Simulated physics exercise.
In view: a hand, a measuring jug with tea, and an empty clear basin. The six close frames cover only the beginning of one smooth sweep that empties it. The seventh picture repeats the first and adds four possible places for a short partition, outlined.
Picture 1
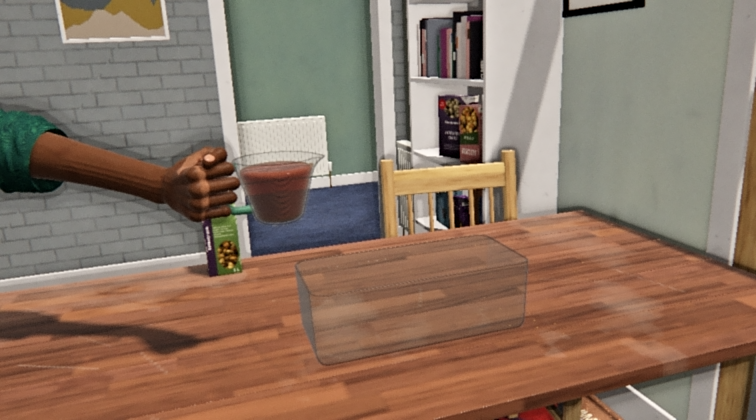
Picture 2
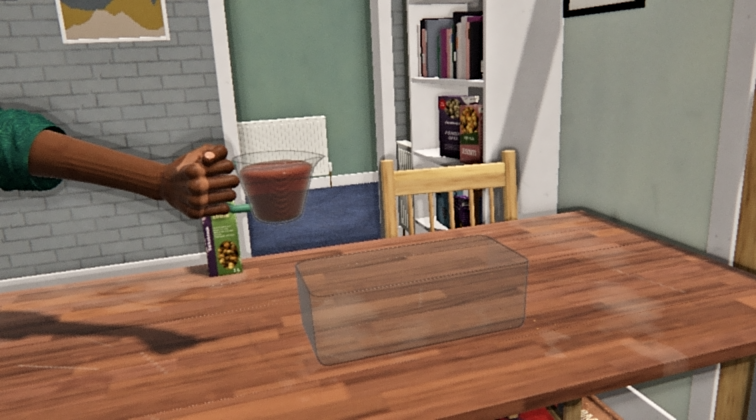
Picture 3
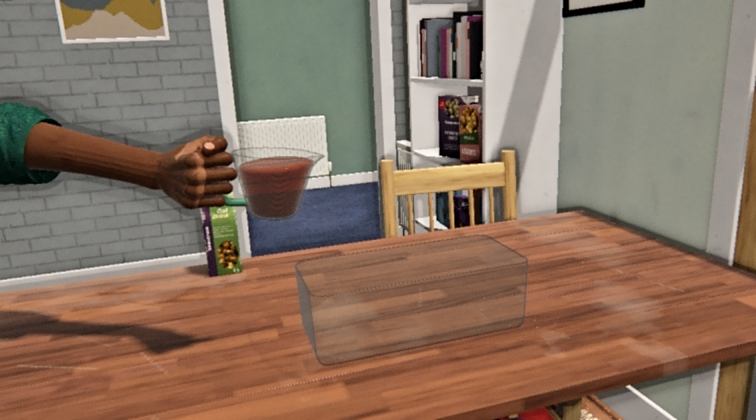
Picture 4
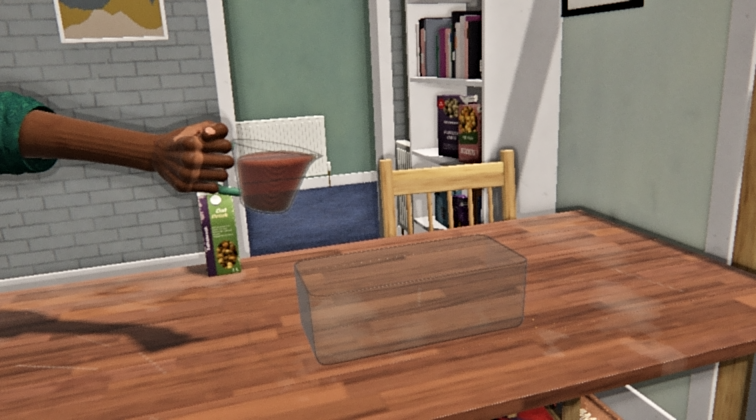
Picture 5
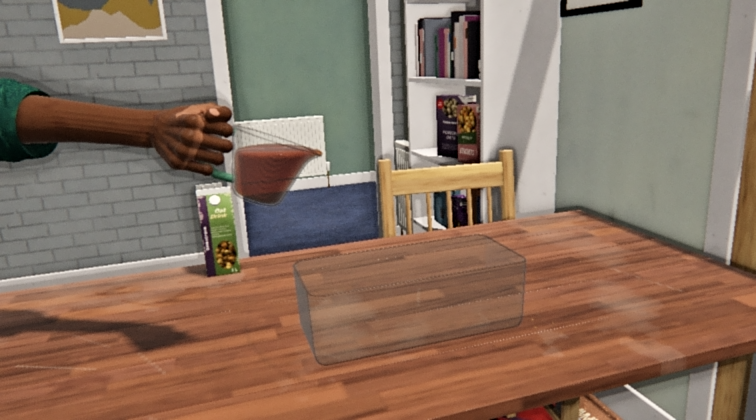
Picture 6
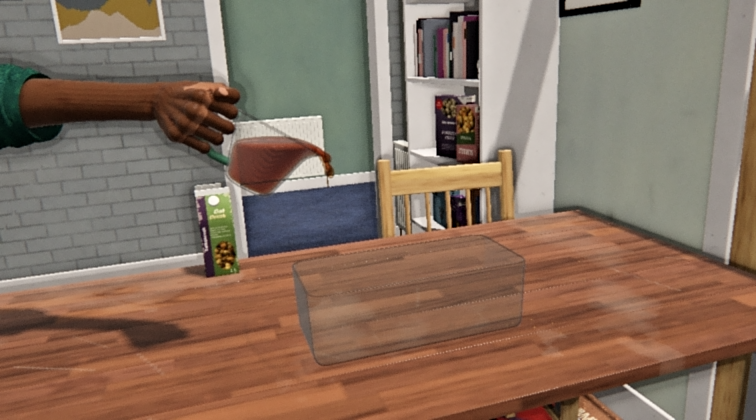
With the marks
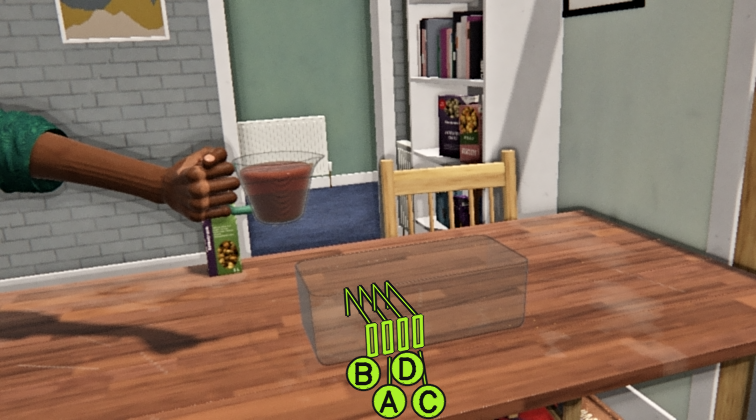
In a dining room, a hand tilting a clear jug of reddish-brown liquid rightward above a wooden table until some trickles over the lip.
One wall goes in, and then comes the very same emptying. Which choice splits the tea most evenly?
C.
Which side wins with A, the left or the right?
The right side.
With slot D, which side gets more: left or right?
The right side.
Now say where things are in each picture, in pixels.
Upright, lip at (324, 155); basin from (317, 364) to (523, 323); nothing has left yet.
Upright, lip at (324, 156); nothing has left yet.
Tipped about 6°, lip at (324, 155); nothing has left yet.
Tipped about 13°, lip at (322, 155); nothing has left yet.
Tipped about 22°, lip at (321, 155); tea is over the lip, down to (321, 155).
Tipped about 33°, lip at (319, 155); tea is over the lip, down to (329, 175).
On the marked copy, A at (389, 357); B at (374, 361); C at (419, 351); D at (404, 354).
Choosing A, about 6 % ends left of the wall and 92 % right of it.
Choosing B, about 4 % ends left of the wall and 93 % right of it; 3 % is lost outside.
Choosing C, about 50 % ends left of the wall and 47 % right of it; 3 % is lost outside.
Choosing D, about 13 % ends left of the wall and 85 % right of it.
